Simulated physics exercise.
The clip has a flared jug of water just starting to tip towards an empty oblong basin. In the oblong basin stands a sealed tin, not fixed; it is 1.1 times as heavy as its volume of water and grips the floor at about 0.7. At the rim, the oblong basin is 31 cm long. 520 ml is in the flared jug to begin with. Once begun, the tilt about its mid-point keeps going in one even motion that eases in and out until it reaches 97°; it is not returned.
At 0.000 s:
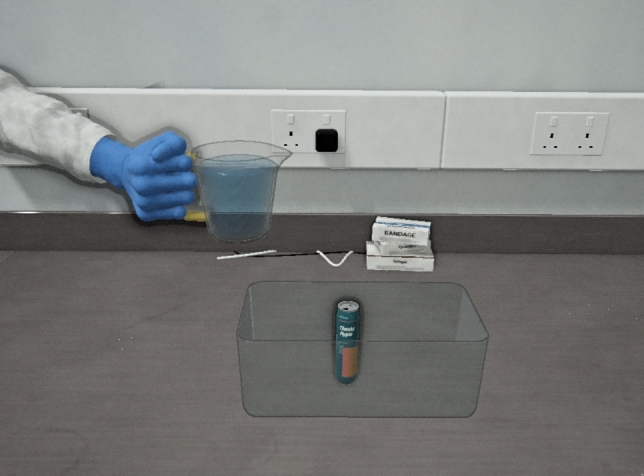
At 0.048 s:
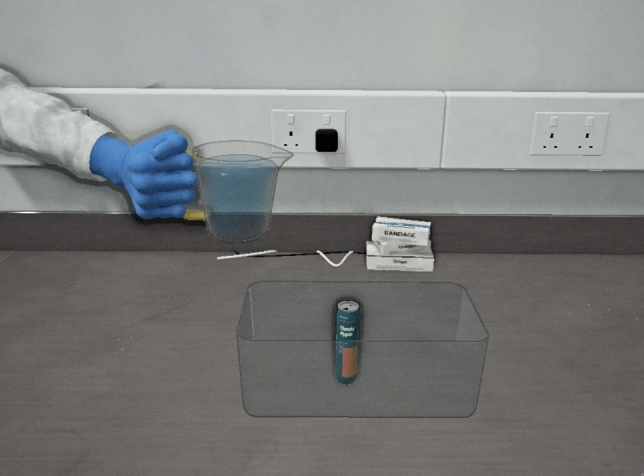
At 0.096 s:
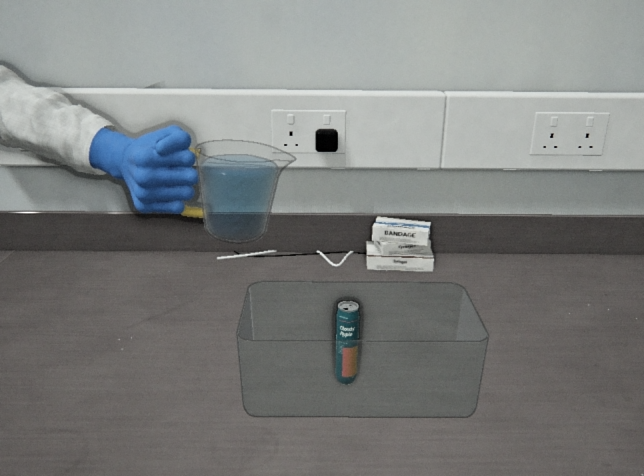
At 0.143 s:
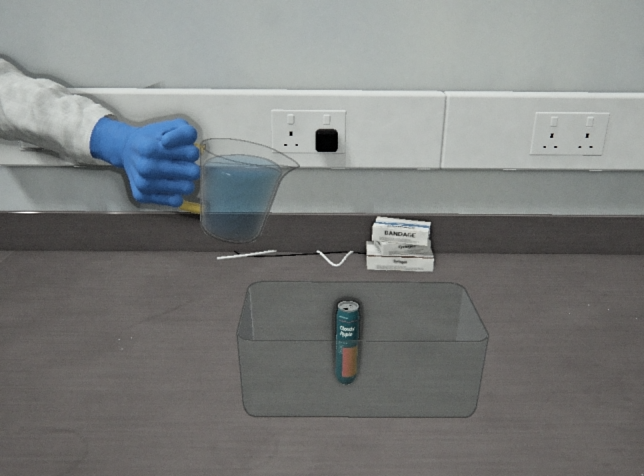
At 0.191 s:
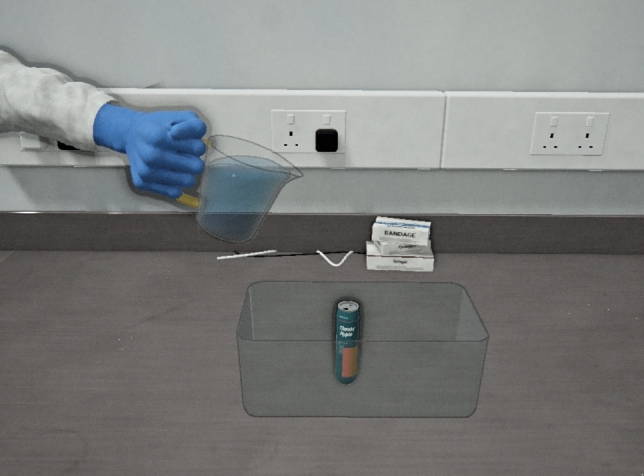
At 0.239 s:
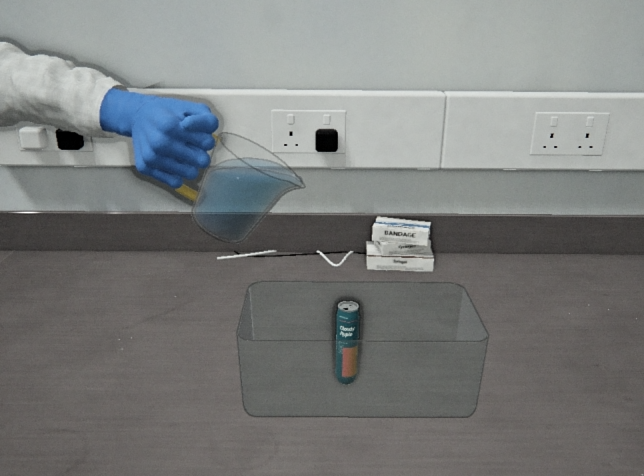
Blue-gloved hand holding a flared jug of water nearly upright, then tilting it rightward near an oblong basin containing a tin.
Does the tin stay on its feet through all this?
It will come down.
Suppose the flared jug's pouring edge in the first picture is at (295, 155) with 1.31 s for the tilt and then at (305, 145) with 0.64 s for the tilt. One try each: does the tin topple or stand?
Try 1: Tipped over; try 2: Still standing.
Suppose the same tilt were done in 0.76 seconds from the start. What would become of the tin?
In that case the tin overturns.
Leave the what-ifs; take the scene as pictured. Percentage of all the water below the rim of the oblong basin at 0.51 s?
About 14 per cent.
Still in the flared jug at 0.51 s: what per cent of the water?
52 %.
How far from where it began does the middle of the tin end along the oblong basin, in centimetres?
Looks like roughly 11.0 cm in total.
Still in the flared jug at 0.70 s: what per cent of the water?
Roughly 14 percent remains.
After 0.51 s the tilt is 88° and 53 per cent is still to pour; the tin stands where it began.
After 0.70 s the tilt is 97° and 13 per cent is still to pour; the tin stands 1 cm from where it began.
After 0.91 s the tilt is 97° and 2 per cent is still to pour; the tin leans 35°.
After 1.13 s the tilt is 97° and 0 per cent is still to pour; the tin lies on its side.
In the end the tin lies on its side.
